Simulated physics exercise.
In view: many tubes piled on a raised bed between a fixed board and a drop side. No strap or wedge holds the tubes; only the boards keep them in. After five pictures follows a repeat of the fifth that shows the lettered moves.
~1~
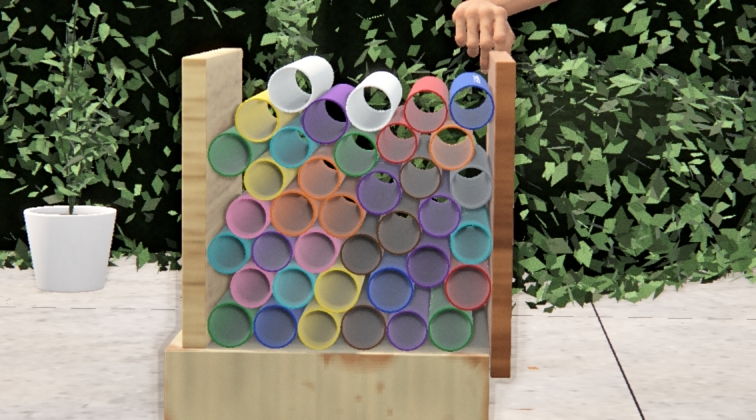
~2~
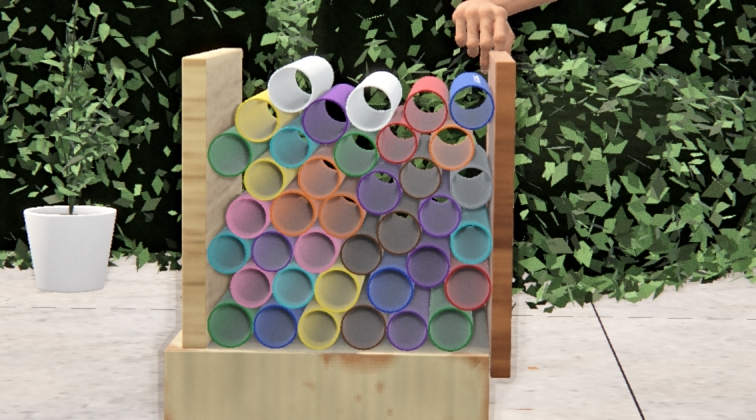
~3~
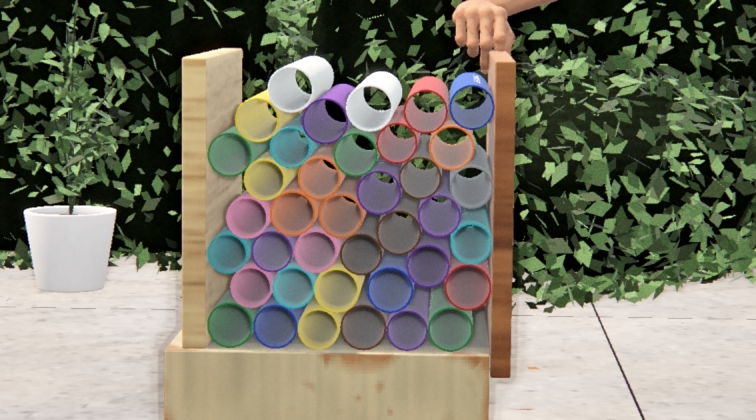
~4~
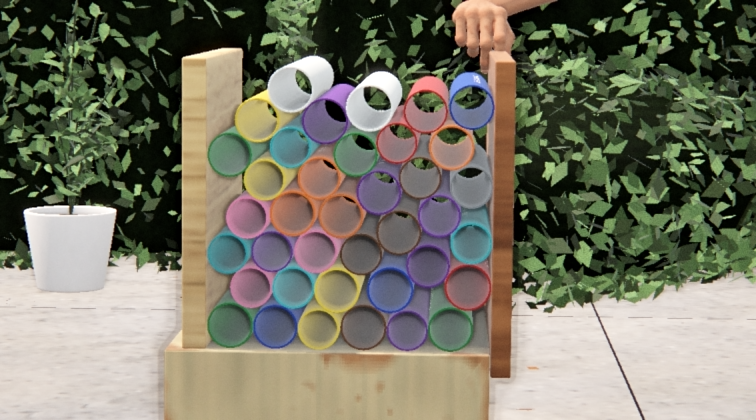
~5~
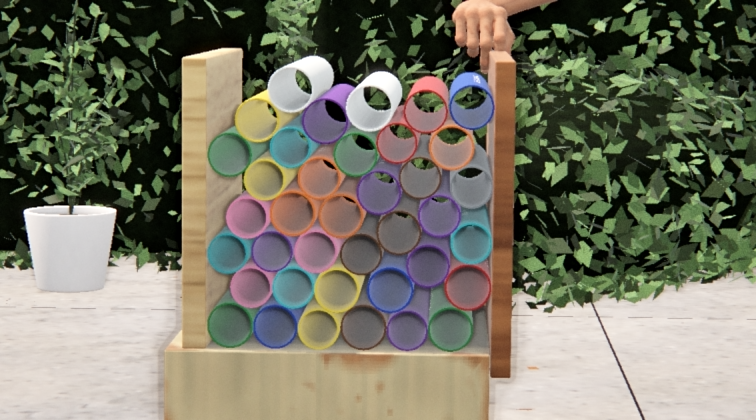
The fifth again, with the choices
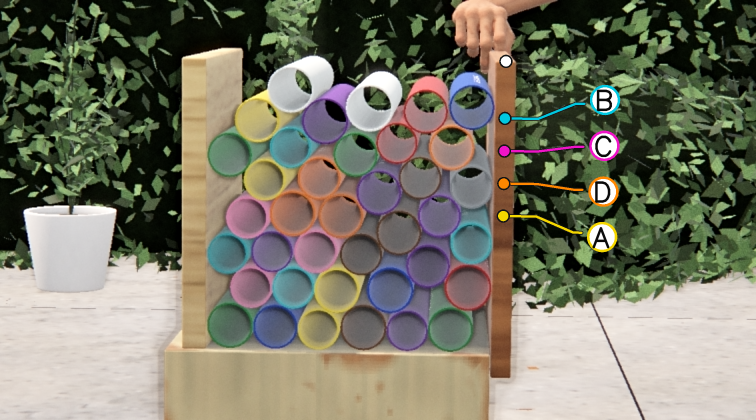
Colourful tubes sit stacked between wooden boards while a hand rests on the right board, barely moving.
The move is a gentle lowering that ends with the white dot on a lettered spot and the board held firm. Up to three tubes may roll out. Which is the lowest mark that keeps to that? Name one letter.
Mark A is as low as it can go.
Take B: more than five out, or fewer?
At B, fewer than five.
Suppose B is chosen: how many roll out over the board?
It comes to none.
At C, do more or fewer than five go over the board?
Fewer than five.
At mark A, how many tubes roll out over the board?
The count is one.
On the marked copy, A at (503, 216); B at (505, 118); C at (505, 151); D at (504, 184); the white dot at (506, 62).
With A. Early on, top of the board (494, 133).
Further on, top of the board (493, 213).
At the end, top of the board (493, 215), one out over the board.
As for the rest, B none out over the board; C none out over the board; D none out over the board.
